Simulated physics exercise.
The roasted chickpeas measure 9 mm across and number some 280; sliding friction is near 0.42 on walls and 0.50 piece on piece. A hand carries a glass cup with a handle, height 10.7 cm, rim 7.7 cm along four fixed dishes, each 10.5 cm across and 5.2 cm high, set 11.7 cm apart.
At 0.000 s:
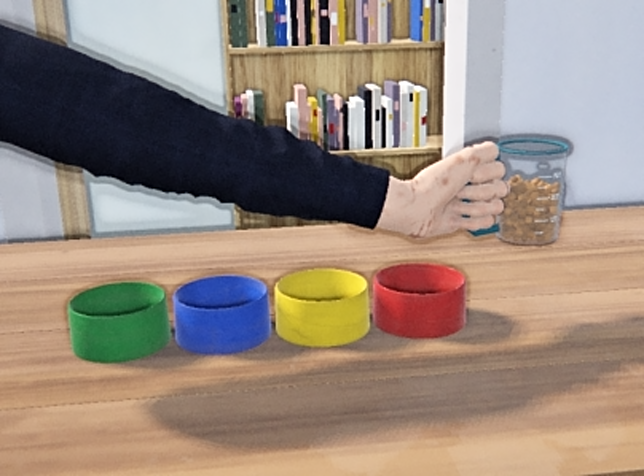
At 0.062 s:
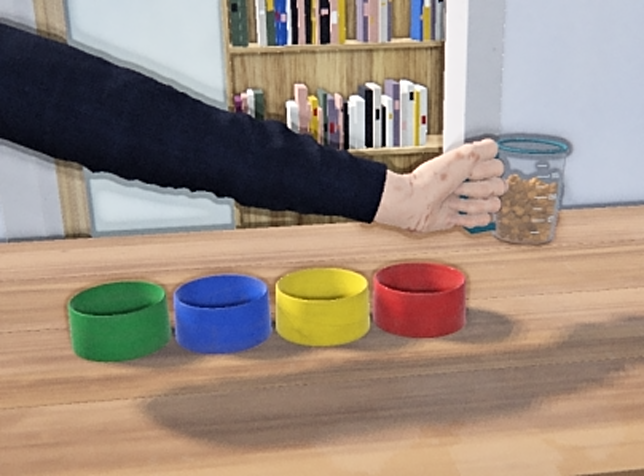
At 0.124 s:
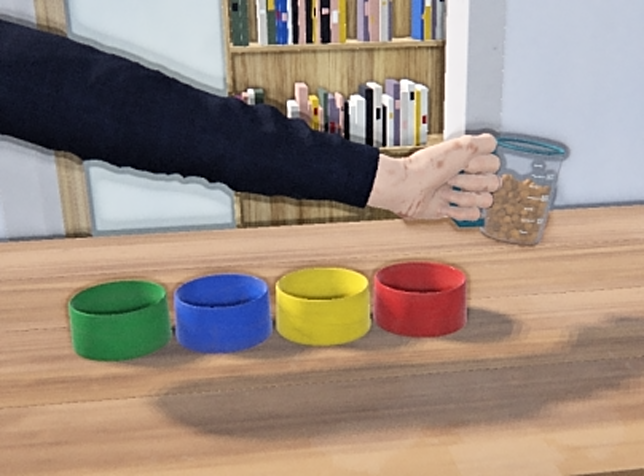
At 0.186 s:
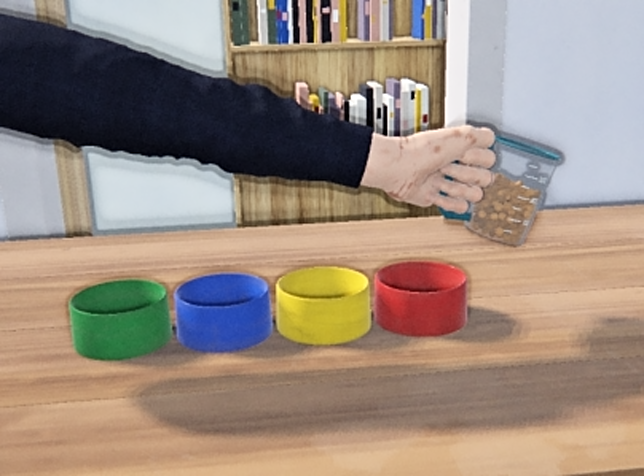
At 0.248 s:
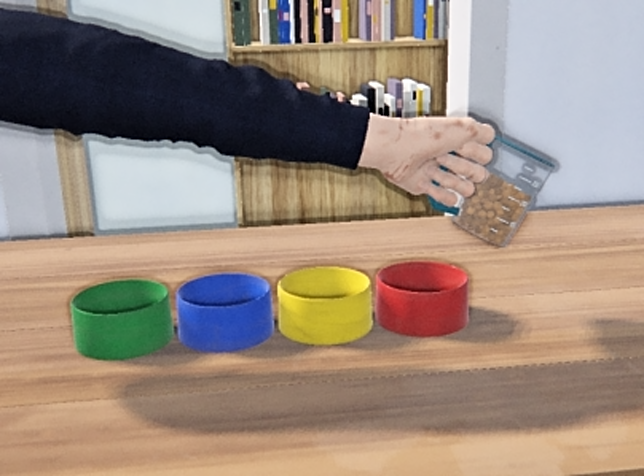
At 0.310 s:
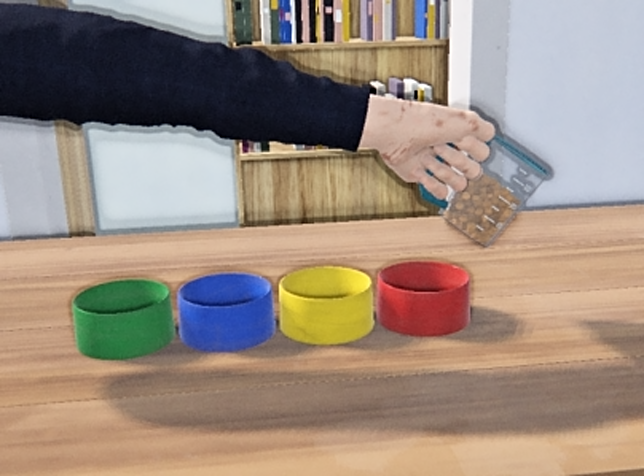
A hand at the end of a dark-sleeved arm, reaching in from the left, grips a clear handled cup of small brown pieces above a wooden table, seen from the front and slightly above. Green, blue, yellow and red dishes stand in a row from left to right, with bookshelves behind. The hand tilts the cup steadily rightward while drawing it a little left, and the pieces shift inside.
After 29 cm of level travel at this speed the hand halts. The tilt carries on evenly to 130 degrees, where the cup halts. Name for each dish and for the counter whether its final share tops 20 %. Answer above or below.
Red above, blue below, green below, yellow below, counter below.
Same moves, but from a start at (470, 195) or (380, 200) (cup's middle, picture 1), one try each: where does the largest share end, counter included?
The winner: Yellow, then blue.
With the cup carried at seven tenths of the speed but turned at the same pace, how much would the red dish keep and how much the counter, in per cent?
Red 70; counter 30.
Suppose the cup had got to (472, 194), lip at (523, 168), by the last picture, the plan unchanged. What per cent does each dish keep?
Red 0; blue 0; green 0; yellow 100.
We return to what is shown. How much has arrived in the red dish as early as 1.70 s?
About 90 per cent by then.
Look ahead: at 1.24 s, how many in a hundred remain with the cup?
Some 0 per cent of the load.
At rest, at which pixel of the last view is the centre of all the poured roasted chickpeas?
Near (416, 304).
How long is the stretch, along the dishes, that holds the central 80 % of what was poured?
Roughly 7 cm.
After 0.87 s, tilt 118 degrees; cup holds 95 %, red 5 %.
After 1.24 s, tilt 130 degrees; cup holds 0 %, red 90 %, yellow 5 %.
After 1.70 s, tilt 130 degrees; cup holds 0 %, red 90 %.
By 2.0 s all is still; red 90 %, blue 0 %, green 0 %, yellow 0 %, counter 10 %.
